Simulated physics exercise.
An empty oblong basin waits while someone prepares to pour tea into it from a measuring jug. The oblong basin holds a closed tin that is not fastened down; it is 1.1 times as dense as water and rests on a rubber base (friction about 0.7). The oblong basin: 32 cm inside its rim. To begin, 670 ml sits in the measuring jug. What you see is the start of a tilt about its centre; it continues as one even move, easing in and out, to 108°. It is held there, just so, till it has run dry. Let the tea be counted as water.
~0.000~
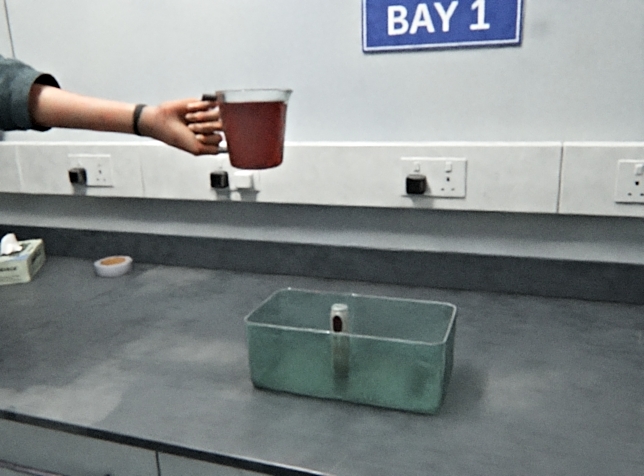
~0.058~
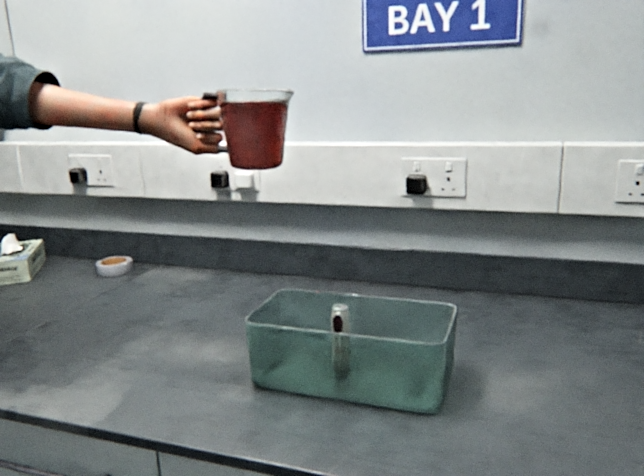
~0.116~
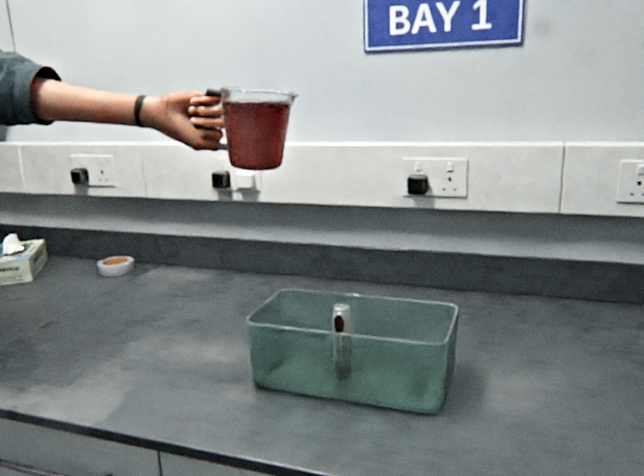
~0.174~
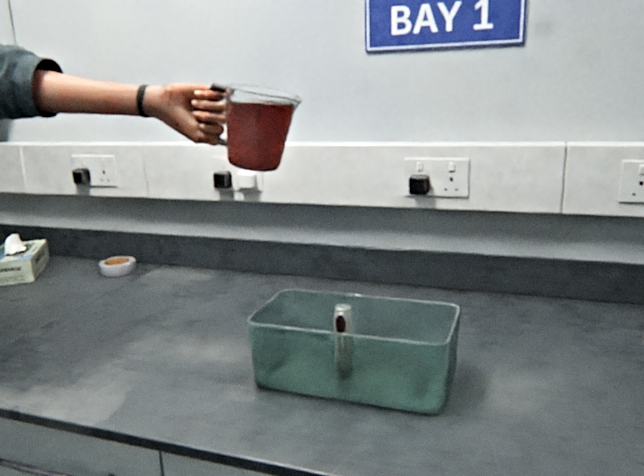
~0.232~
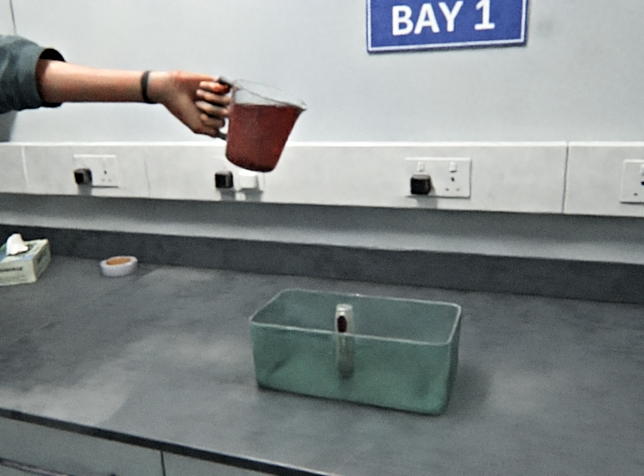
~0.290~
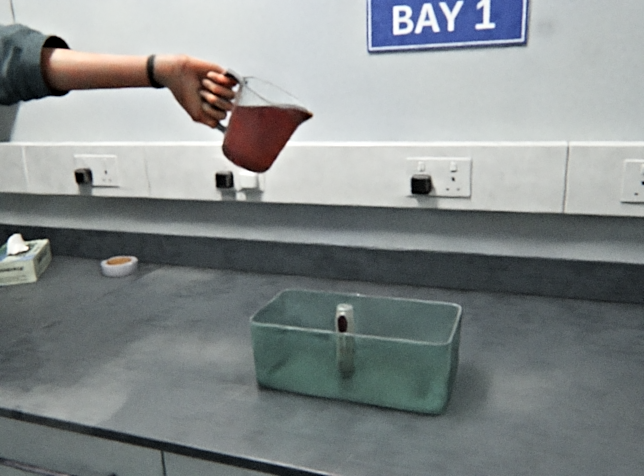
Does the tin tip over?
Watch, it's going to keep its feet.
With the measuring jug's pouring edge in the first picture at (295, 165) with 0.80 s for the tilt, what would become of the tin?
Then the tin comes down.
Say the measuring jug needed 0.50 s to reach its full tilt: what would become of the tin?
Then the tin does not tip.
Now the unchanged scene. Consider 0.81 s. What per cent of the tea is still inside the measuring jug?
I reckon near 8 per cent still sits there.
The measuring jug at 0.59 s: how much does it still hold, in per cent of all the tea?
At that time about 52 in a hundred parts are still held.
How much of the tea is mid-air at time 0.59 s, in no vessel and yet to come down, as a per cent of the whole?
Roughly 42 percent.
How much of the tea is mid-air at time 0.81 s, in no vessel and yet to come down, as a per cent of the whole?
Some 36 % is up in the air.
By 0.59 s the tilt is 91° and 52 per cent is still to pour; the tin stands where it began.
By 0.81 s the tilt is 108° and 8 per cent is still to pour; the tin stands where it began.
By 1.05 s the tilt is 108° and 0 per cent is still to pour; the tin stands where it began.
By 1.30 s the tilt is 108° and 0 per cent is still to pour; the tin stands where it began.
At rest the tin stands where it began.
